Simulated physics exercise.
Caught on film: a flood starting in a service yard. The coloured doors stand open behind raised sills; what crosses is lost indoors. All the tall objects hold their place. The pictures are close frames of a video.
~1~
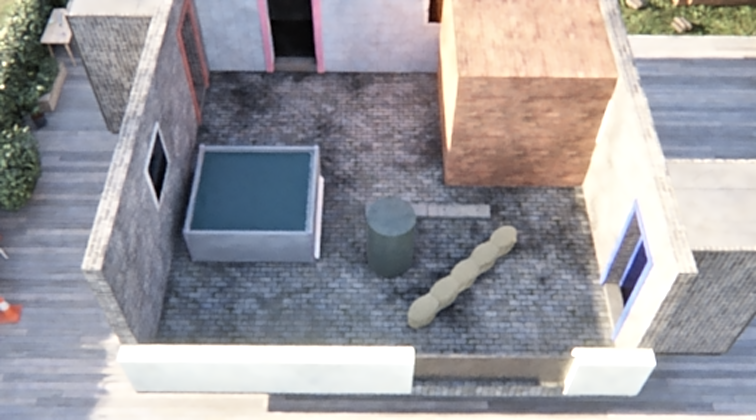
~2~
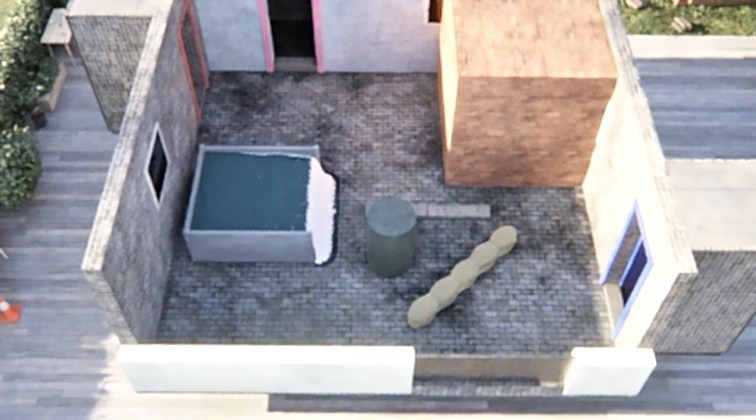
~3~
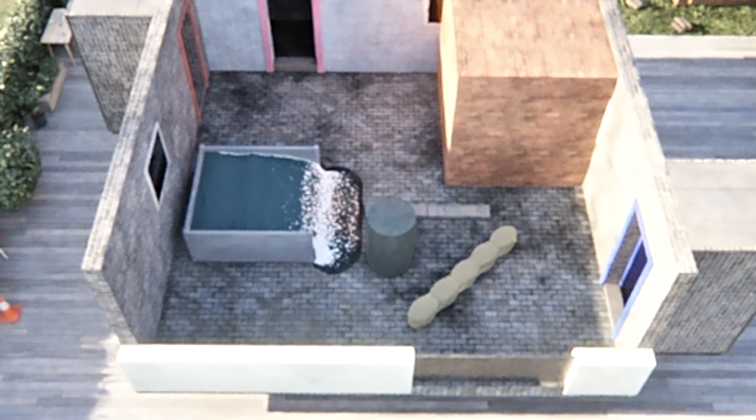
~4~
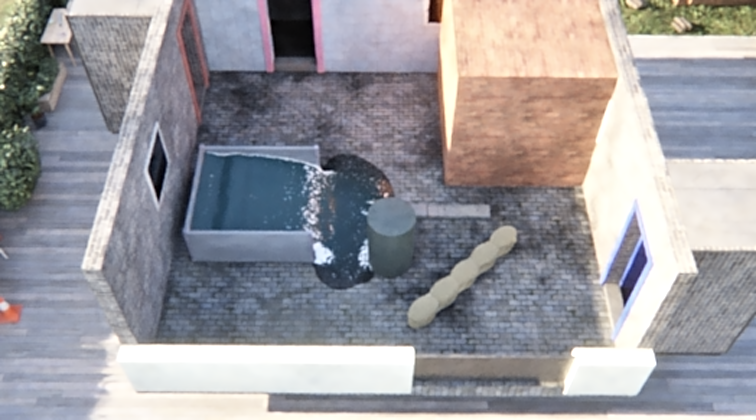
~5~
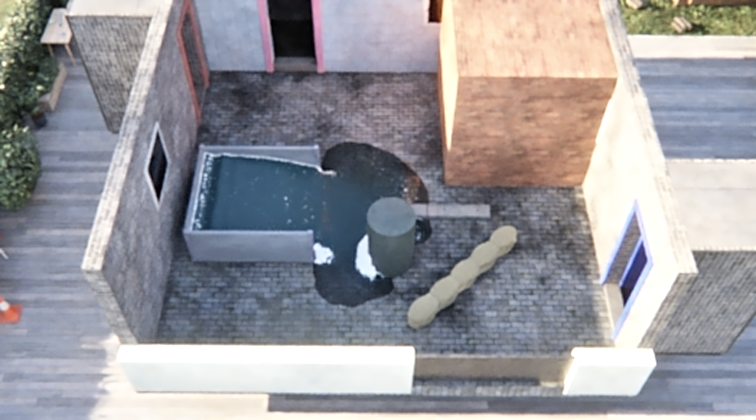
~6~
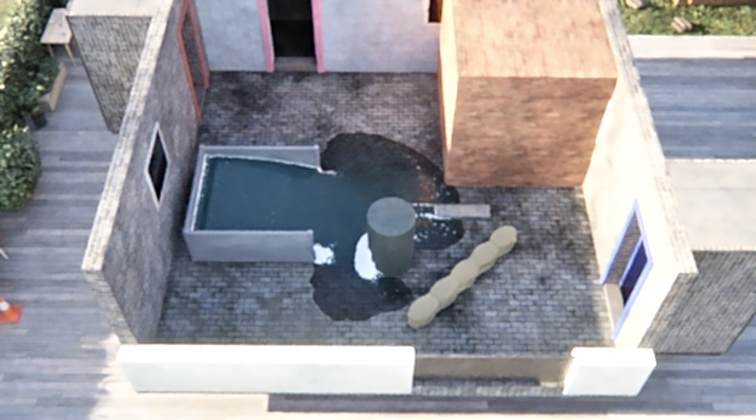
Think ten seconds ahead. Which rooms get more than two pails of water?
One by one: The pink door admits no more than that; the blue door lets in a lot; the red door admits no more than that.
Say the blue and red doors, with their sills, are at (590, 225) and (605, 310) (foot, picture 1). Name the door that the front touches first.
That is the blue-painted one.
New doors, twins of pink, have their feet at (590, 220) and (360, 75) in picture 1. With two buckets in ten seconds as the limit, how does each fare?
In that order: Goes over, holds.
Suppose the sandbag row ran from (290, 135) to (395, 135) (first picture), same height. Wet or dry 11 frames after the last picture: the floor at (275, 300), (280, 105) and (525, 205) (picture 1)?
In turn: Dry, clear, awash.
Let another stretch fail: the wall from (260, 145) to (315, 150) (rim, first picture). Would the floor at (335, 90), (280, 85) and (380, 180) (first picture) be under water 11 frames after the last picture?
In turn: Wet, awash, no water.
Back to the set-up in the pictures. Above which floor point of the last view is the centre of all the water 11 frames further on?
Near (386, 213).
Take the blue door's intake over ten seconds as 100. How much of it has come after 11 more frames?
About 0 per cent.
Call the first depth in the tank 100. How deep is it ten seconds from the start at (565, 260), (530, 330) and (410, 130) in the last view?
In turn 10, 10 and 6 in a hundred.
A moment on, water covers 35 % of the floor; the pink door not reached, the blue door not reached, the red door not reached.
Next, water covers 40 % of the floor; the pink door not reached, the blue door not reached, the red door not reached.
Then, water covers 65 % of the floor; the pink door wet at the sill, nothing in, the blue door wet at the sill, nothing in, the red door not reached.
Later, water covers 90 % of the floor; the pink door wet at the sill, nothing in, the blue door under two buckets in, the red door under two buckets in.
In the end, water covers 95 % of the floor; the pink door wet at the sill, nothing in, the blue door over two buckets in, the red door under two buckets in.
